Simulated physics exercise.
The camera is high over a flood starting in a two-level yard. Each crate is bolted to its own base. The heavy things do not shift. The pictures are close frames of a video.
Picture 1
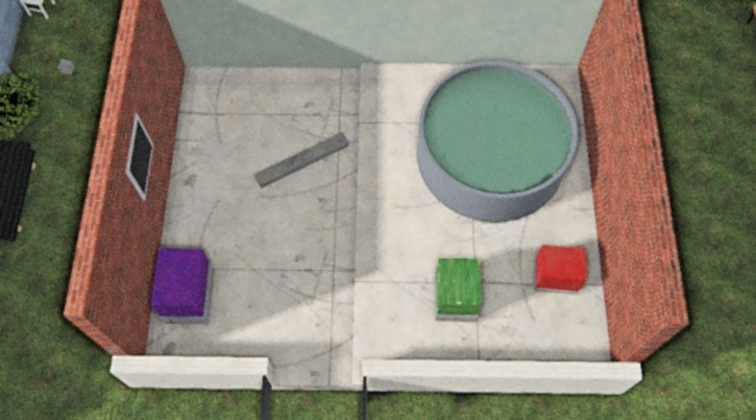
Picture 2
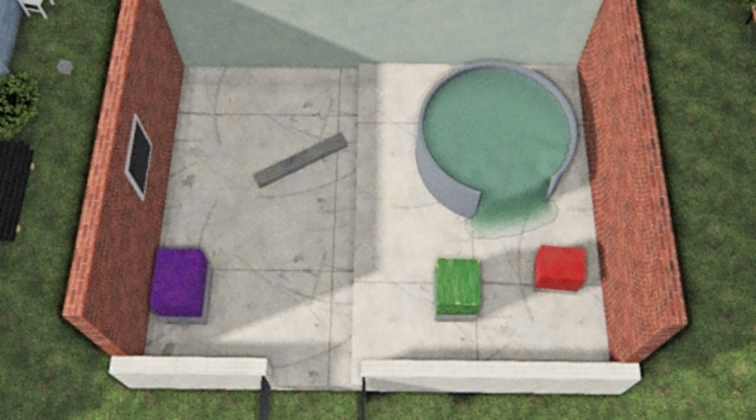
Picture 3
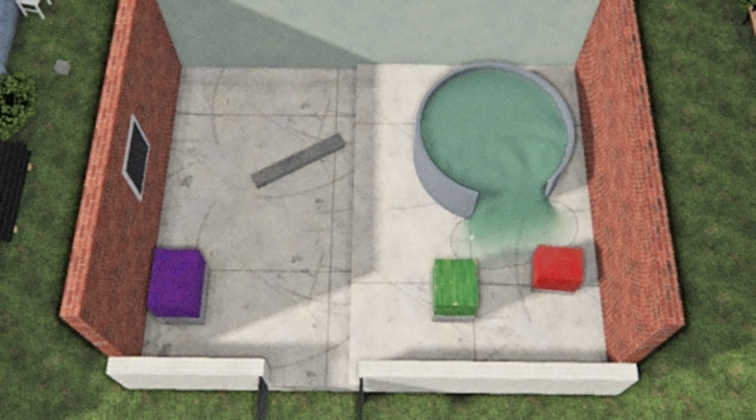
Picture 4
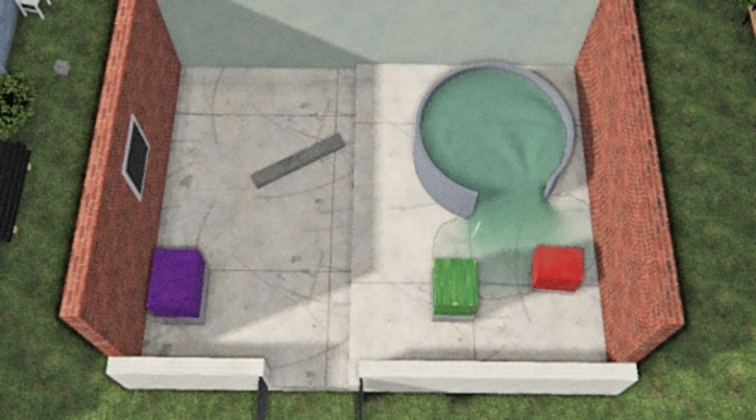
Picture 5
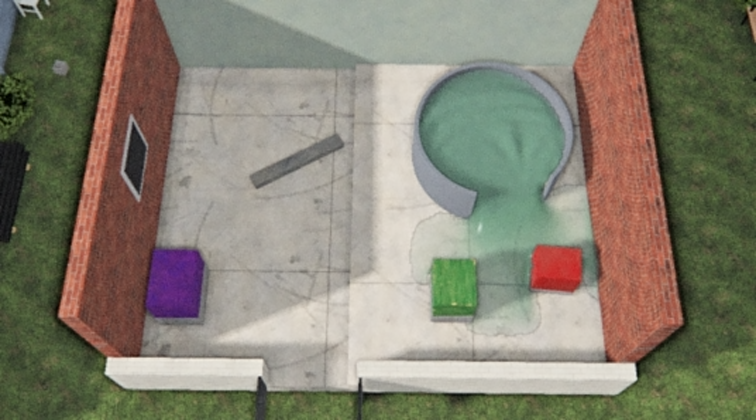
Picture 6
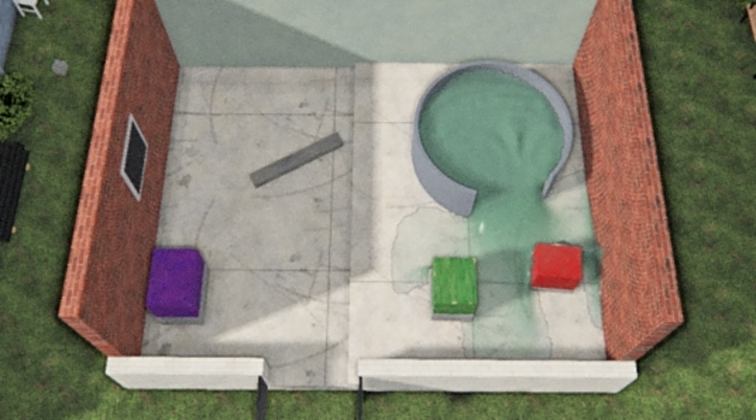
Green water breaks out through a gap in the lower side of a round grey tank and spreads over the pale concrete, first between a green block and a red block, then around them toward the low front wall. The walled yard is seen from high above, with brick walls left and right and grass outside. A purple block and a grey plank lie still on the left, and the view barely shifts.
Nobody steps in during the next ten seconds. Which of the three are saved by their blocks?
One by one: The purple crate escapes dry; the green crate is wetted; the red crate is wetted.
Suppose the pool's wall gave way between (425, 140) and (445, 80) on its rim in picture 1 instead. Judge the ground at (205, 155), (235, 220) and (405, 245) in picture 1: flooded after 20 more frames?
In that order: Covered, covered, dry.
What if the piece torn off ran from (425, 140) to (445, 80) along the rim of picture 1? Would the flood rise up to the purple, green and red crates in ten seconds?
Then: Purple takes water, green escapes it, red is safe.
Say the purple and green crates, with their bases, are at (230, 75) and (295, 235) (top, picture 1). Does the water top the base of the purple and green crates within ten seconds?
Then: Purple crate is spared; green crate escapes it.
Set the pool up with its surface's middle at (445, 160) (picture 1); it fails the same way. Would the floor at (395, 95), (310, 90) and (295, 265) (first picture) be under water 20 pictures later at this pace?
As listed: Clear, dry, under water.
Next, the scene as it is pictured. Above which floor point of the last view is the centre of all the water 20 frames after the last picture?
At about (475, 231).
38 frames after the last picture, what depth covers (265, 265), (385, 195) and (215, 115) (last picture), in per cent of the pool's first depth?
In turn 6, 2 and 8 in a hundred.
A moment on, water covers 25 % of the floor; the purple crate not reached, the green crate water round its plinth, the red crate water round its plinth.
Next, water covers 45 % of the floor; the purple crate not reached, the green crate water round its plinth, the red crate water round its plinth.
Then, water covers 65 % of the floor; the purple crate water round its plinth, the green crate water round its plinth, the red crate water round its plinth.
Later, water covers 95 % of the floor; the purple crate water round its plinth, the green crate water round its plinth, the red crate water round its plinth.
In the end, water covers 100 % of the floor; the purple crate stayed above the water, the green crate was topped, the red crate was topped.
